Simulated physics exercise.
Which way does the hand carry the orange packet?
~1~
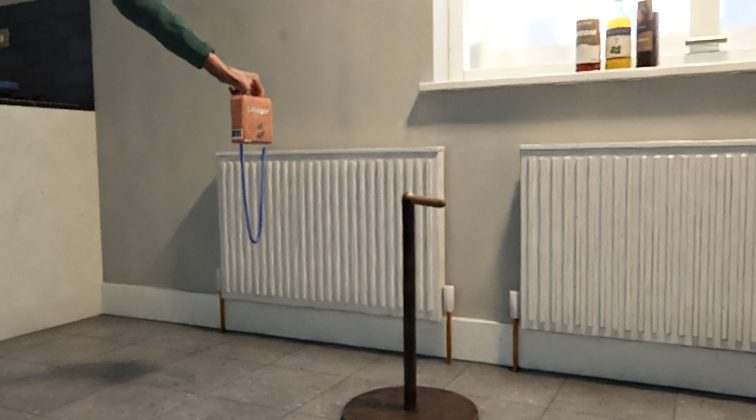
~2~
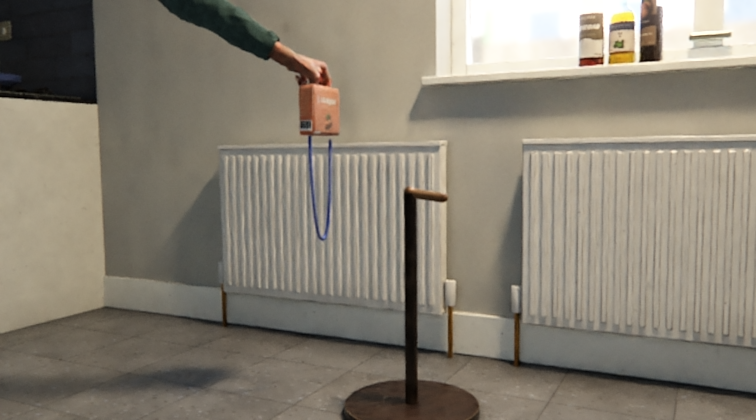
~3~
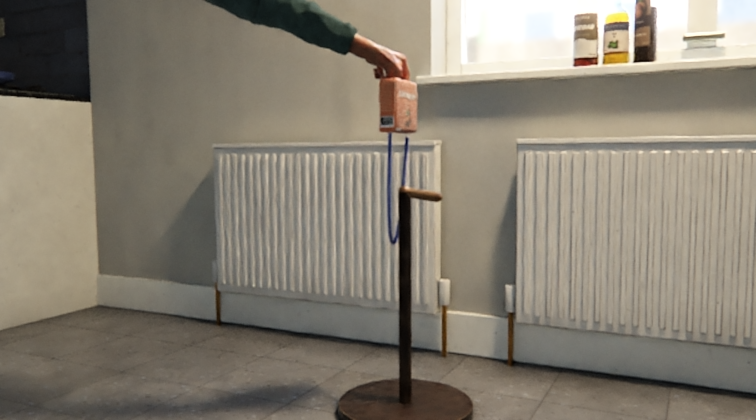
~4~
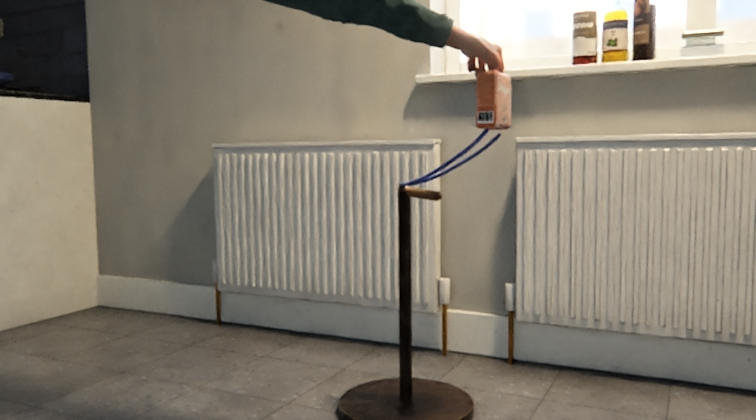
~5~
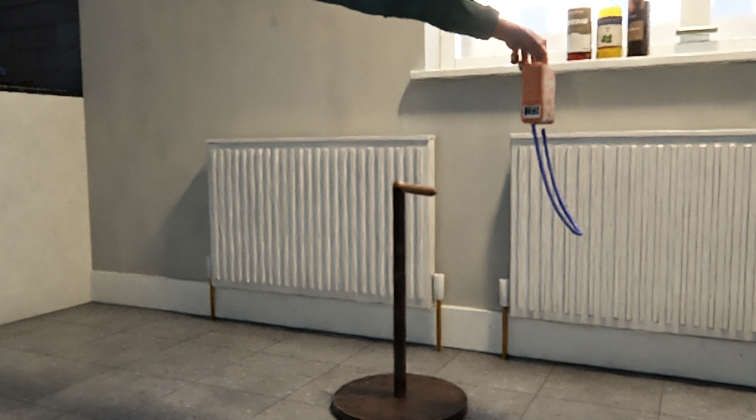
The hand carries the orange packet to the right, over the post and on past it.
Orange packet with a dangling blue loop being carried right by a hand, the loop trailing across a hooked post and swinging clear.
